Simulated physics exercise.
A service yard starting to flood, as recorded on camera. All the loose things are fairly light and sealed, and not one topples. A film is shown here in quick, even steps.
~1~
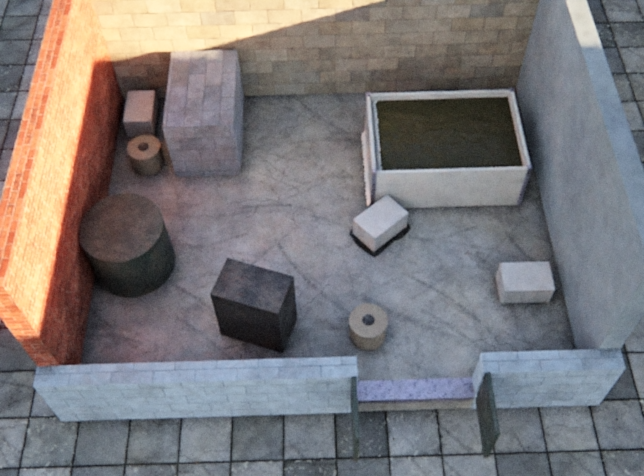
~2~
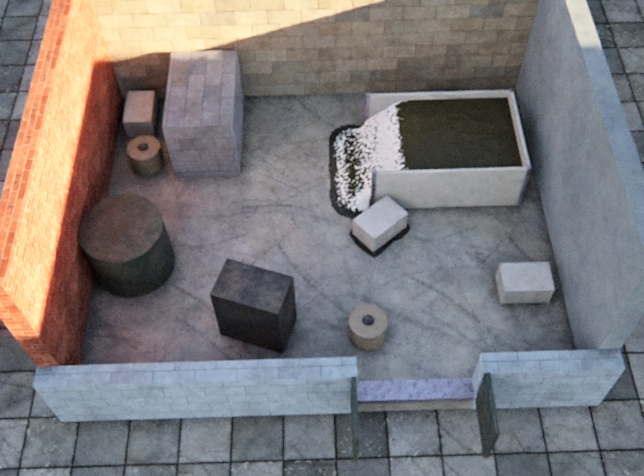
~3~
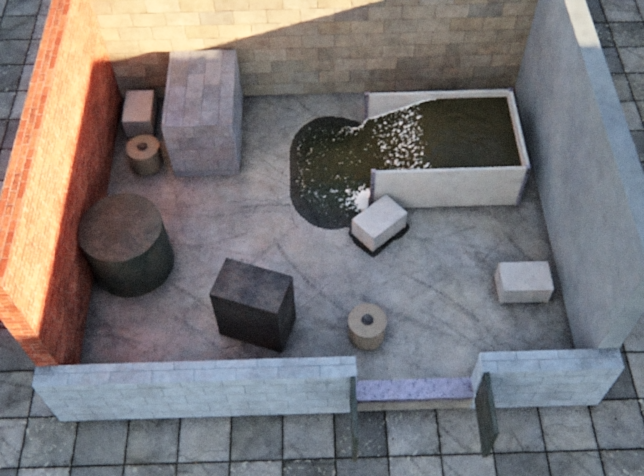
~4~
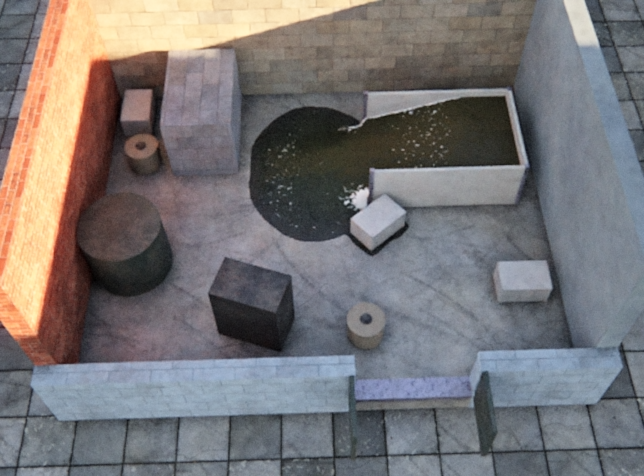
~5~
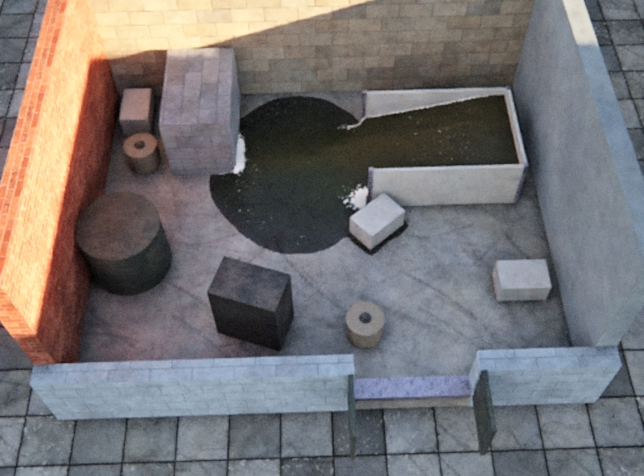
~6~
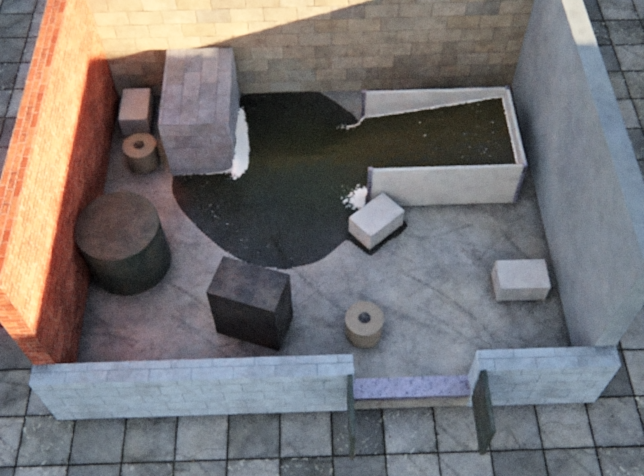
The clip opens on a walled yard with scattered blocks and cylinders beside a pale tank of dark liquid. The liquid pours from the tank's left end in white froth, then spreads leftward as a widening dark pool, reaching the tall block and edging toward the front, while the surrounding objects stay put.
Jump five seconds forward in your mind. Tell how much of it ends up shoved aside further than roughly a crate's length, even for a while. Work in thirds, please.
The share moved far is below one third.
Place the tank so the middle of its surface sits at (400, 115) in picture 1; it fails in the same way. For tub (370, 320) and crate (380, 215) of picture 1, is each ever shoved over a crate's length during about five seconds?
Travelled that far, fell short.
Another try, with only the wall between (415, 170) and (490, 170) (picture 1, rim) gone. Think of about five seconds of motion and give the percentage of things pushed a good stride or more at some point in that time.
I'd put it at about 40 percent.
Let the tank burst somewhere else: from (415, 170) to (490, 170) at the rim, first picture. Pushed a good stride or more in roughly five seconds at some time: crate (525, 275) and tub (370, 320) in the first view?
The first one went the full distance; the second one went the full distance.
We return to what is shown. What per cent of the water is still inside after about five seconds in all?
About 100 percent.
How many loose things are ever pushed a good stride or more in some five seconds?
The total here is 0.
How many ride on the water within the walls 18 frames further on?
Counted: 2.
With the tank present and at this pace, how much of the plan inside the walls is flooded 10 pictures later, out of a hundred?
Some 50 per cent.
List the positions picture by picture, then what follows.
In the first picture, a crate at (139, 106), on the bottom; a crate at (527, 276) rests on the ground; 0 of 5 have shifted.
In the second picture, a crate at (139, 106) rests on the ground; a crate at (527, 276) rests on the ground; 0 of 5 have shifted.
In the third picture, a crate at (138, 106), on the bottom; a crate at (526, 276) rests on the ground; 0 of 5 have shifted.
In the fourth picture, a crate at (137, 105) rests on the ground; a crate at (525, 275), on the bottom; 0 of 5 have shifted.
In the fifth picture, a crate at (136, 104), on the bottom; a crate at (524, 274), on the bottom; 0 of 5 have shifted.
In the sixth picture, a crate at (135, 104), on the bottom; a crate at (523, 274), on the bottom; 0 of 5 have shifted.
A moment on, 0 of 5 are well off their spots; 0 afloat.
Next, 0 of 5 are well off their spots; 0 afloat.
Later, 0 of 5 are well off their spots; 2 afloat.
In the end, 0 of 5 are well off their spots, and 0 have been at some point; 2 afloat.
